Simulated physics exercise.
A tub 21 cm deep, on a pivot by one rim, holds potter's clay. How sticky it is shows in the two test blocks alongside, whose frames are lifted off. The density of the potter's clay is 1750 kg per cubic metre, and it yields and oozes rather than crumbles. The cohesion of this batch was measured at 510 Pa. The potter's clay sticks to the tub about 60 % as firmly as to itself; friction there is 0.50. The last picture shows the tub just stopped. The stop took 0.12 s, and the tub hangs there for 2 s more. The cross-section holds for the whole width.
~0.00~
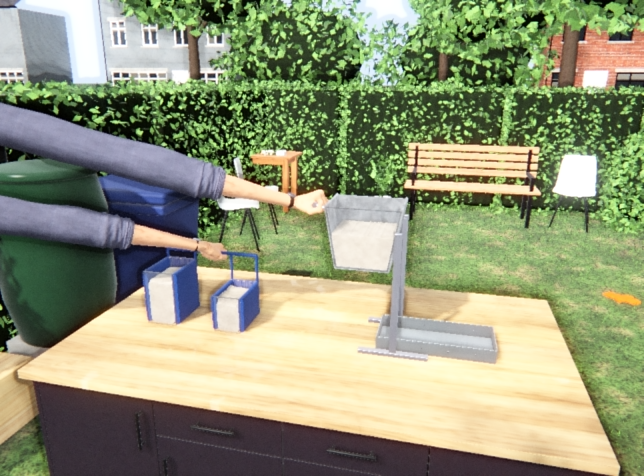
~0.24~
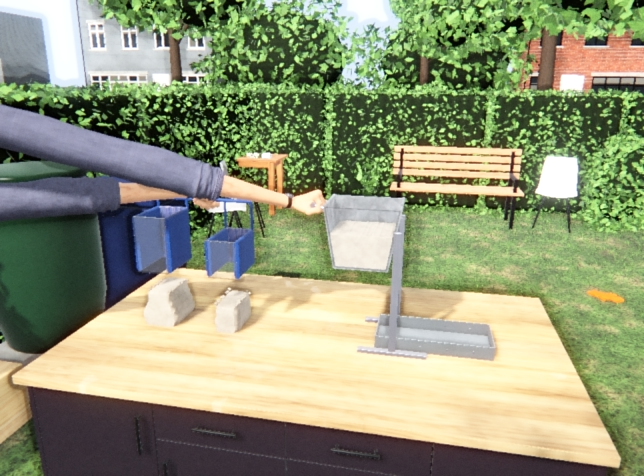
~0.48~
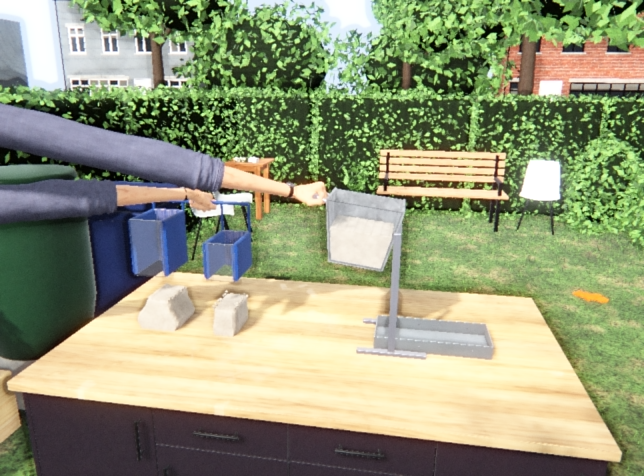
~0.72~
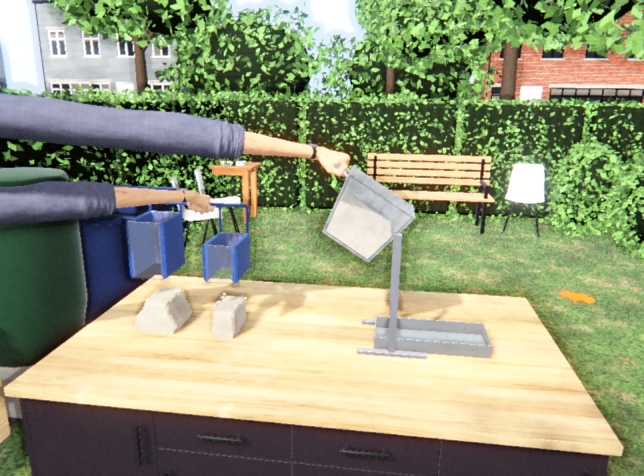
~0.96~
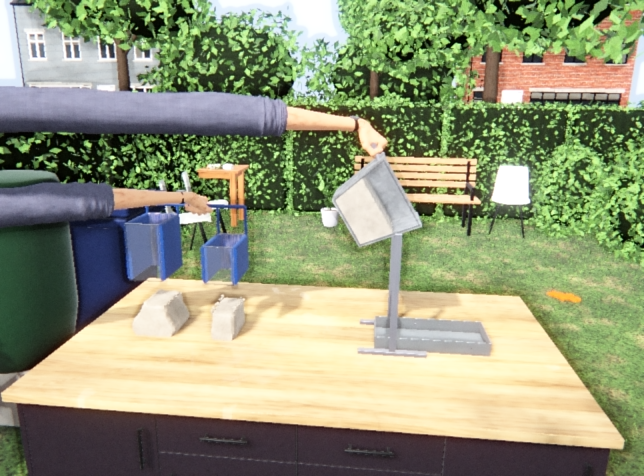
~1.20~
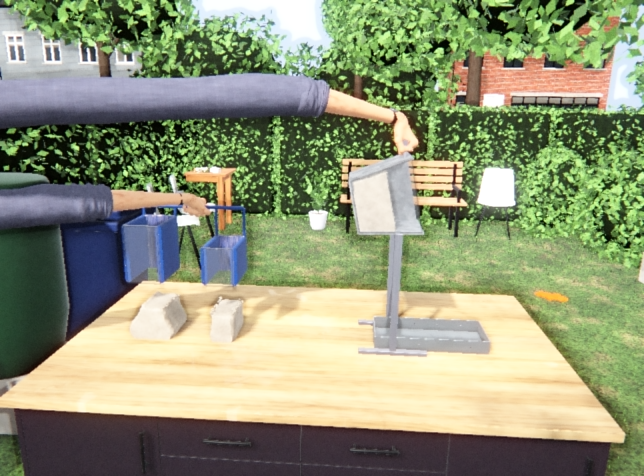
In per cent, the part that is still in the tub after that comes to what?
Close to 100 per cent.
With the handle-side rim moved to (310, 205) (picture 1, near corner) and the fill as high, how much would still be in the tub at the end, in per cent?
Then about 95 %.
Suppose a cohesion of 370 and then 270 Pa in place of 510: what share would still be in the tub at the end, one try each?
In that order: 100 %, 85 %.
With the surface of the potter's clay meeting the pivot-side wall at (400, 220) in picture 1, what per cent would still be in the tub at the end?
Then about 70 %.
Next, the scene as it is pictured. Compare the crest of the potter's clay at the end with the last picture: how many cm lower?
Some 5 cm.
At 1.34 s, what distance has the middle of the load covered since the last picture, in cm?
Some 2 cm.
After 1.34 s, the tub is at 79 degrees and holds 100 %.
After 1.51 s, the tub is at 79 degrees and holds 100 %.
After 1.68 s, the tub is at 79 degrees and holds 100 %.
After 1.85 s, the tub is at 79 degrees and holds 100 %.
After 3.20 s, the tub is at 79 degrees and holds 100 %.
